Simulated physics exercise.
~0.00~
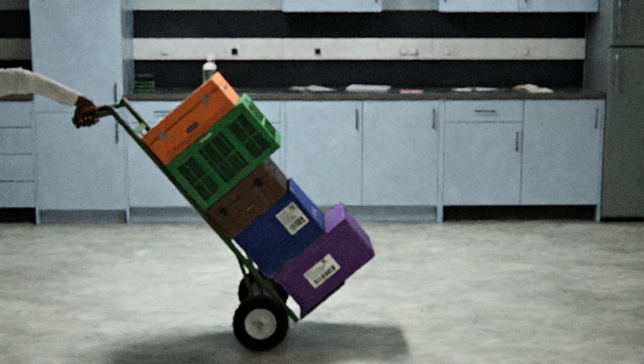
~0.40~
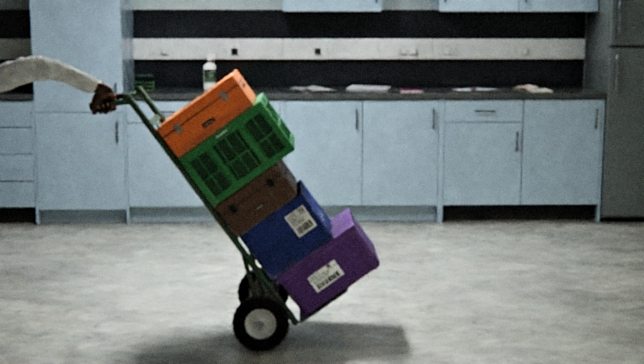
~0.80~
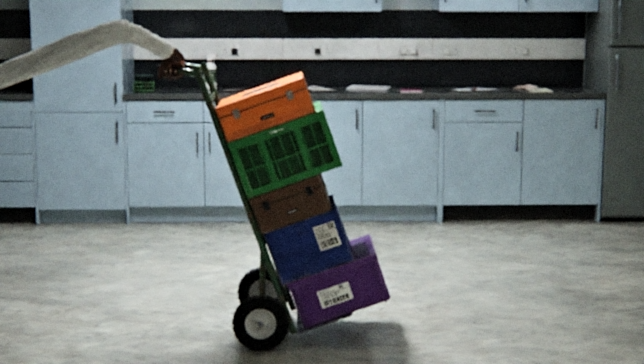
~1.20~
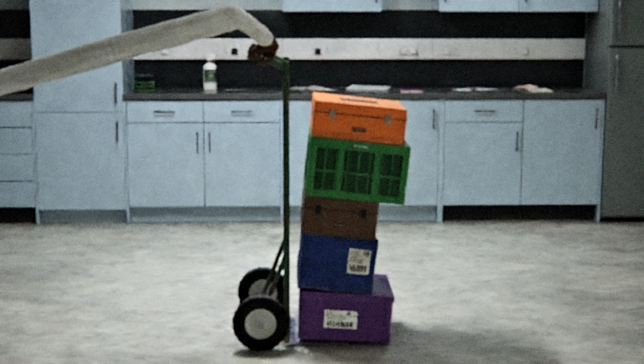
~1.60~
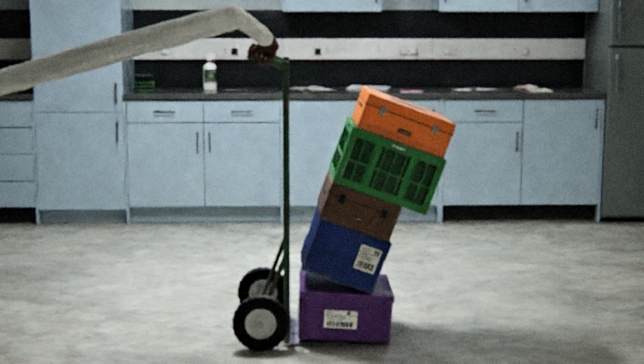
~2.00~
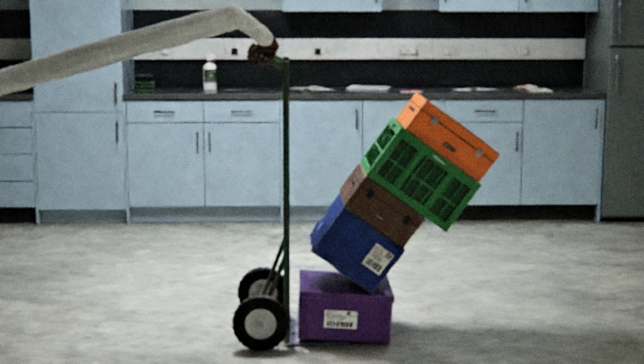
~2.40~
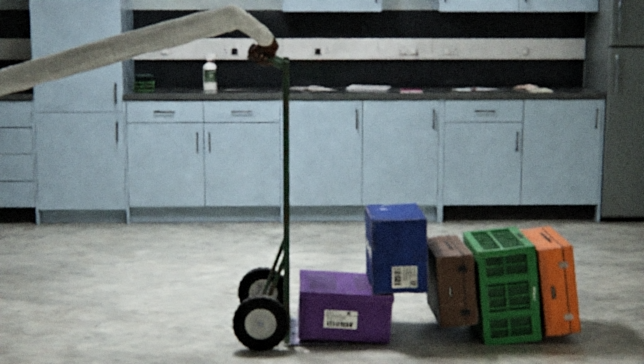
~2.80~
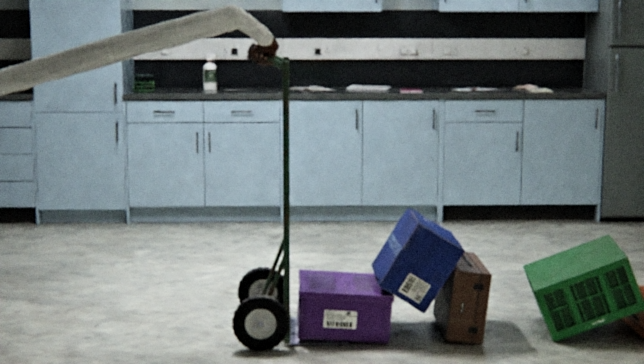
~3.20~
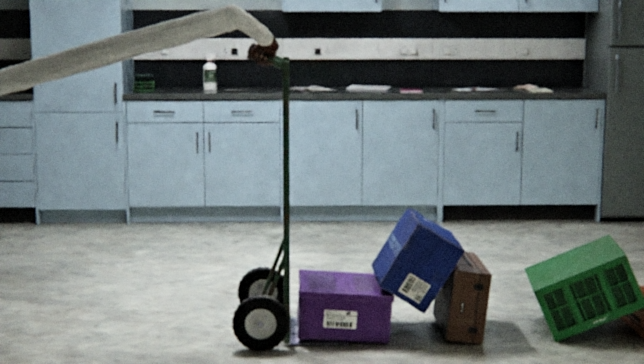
A stacked sack truck swings upright, and the upper four boxes topple off to the right.
